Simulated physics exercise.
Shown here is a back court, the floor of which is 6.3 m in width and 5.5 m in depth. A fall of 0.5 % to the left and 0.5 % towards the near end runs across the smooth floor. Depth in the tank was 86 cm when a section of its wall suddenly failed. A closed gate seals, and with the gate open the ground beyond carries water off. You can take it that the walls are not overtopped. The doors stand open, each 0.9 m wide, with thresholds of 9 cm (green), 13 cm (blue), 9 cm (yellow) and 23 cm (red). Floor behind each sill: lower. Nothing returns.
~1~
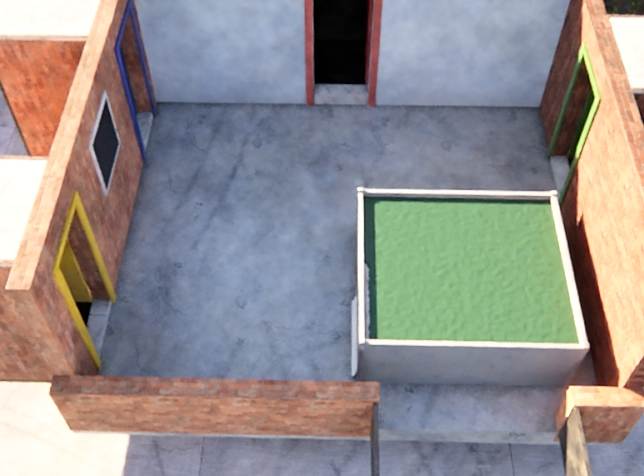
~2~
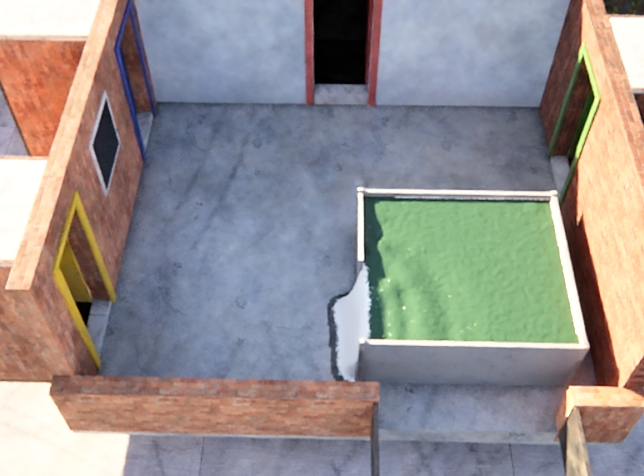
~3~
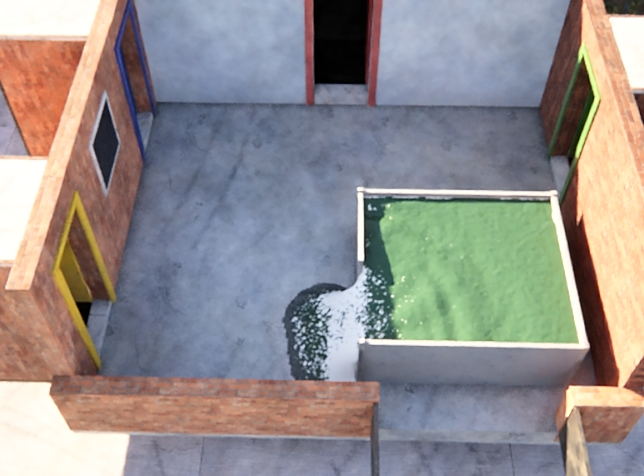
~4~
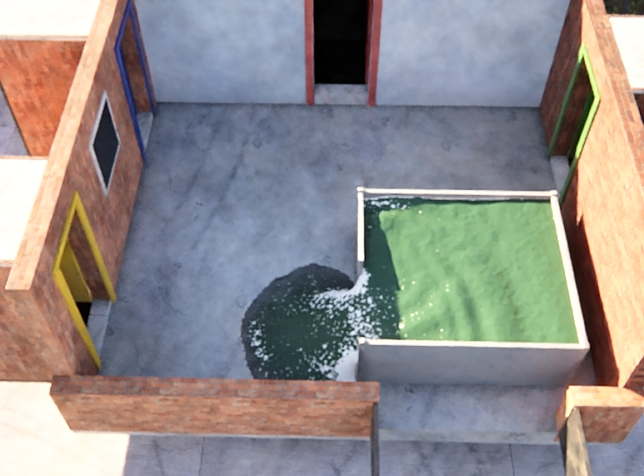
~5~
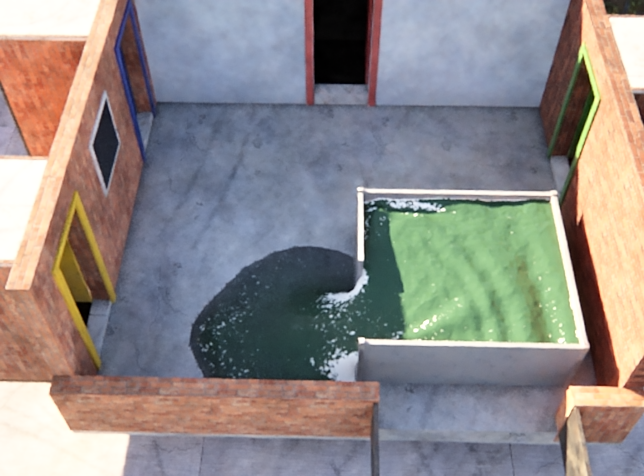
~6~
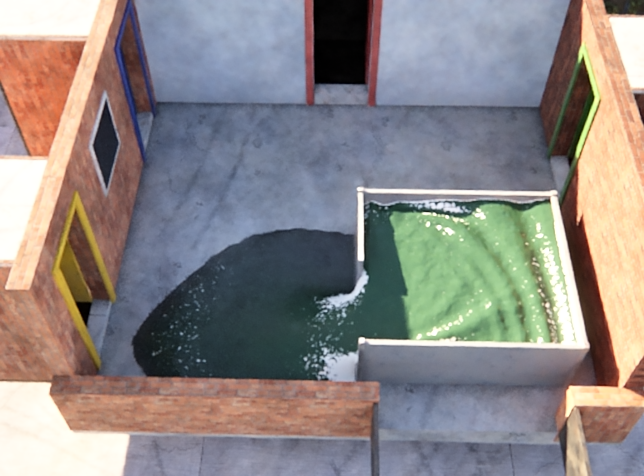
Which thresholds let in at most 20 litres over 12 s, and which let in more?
The green door will see too much water come in; the blue door will see too much water come in; the yellow door will see too much water come in; the red door will see an amount within the limit come in.
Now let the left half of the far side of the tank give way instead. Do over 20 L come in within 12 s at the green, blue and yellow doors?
Result: Green limit passed, blue limit passed, yellow limit passed.
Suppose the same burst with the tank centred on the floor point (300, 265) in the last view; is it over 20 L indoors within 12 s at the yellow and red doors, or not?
Lab note: Yellow door limit exceeded; red door limit not exceeded.
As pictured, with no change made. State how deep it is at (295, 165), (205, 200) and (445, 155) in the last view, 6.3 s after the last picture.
Spot by spot: Some 9, 7, then 5 cm.
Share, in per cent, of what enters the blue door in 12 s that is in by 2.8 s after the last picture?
About 0%.
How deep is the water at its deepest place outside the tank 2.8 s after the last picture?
Up to near 40 cm.
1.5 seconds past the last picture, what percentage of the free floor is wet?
Near 35 per cent is wet.
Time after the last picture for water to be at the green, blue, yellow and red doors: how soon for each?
Doors: Green 5.0 s / blue 1.3 s / yellow 0.1 s / red 3.0 s.
Then, 0.7 s after the last picture water covers 35 % of the floor and is deepest (66 cm) near (105, 405); green door not reached, blue door not reached, yellow door 23 cm at the sill, 67 L in, red door not reached.
Then, 1.5 s after the last picture water covers 35 % of the floor and is deepest (56 cm) near (94, 391); green door not reached, blue door 5 cm at the sill, 0 L in, yellow door 47 cm at the sill, 291 L in, red door not reached.
Then, 2.8 s after the last picture water covers 50 % of the floor and is deepest (40 cm) near (112, 306); green door not reached, blue door 11 cm at the sill, 0 L in, yellow door 36 cm at the sill, 699 L in, red door not reached.
Then, 6.3 s after the last picture water covers 95 % of the floor and is deepest (24 cm) near (110, 318); green door 14 cm at the sill, 4 L in, blue door 18 cm at the sill, 58 L in, yellow door 22 cm at the sill, 1207 L in, red door 10 cm at the sill, 0 L in.
Then, 11.3 s after the last picture water covers 100 % of the floor and is deepest (16 cm) near (396, 116); green door 13 cm at the sill, 71 L in, blue door 13 cm at the sill, 98 L in, yellow door 12 cm at the sill, 1365 L in, red door 6 cm at the sill, 0 L in.
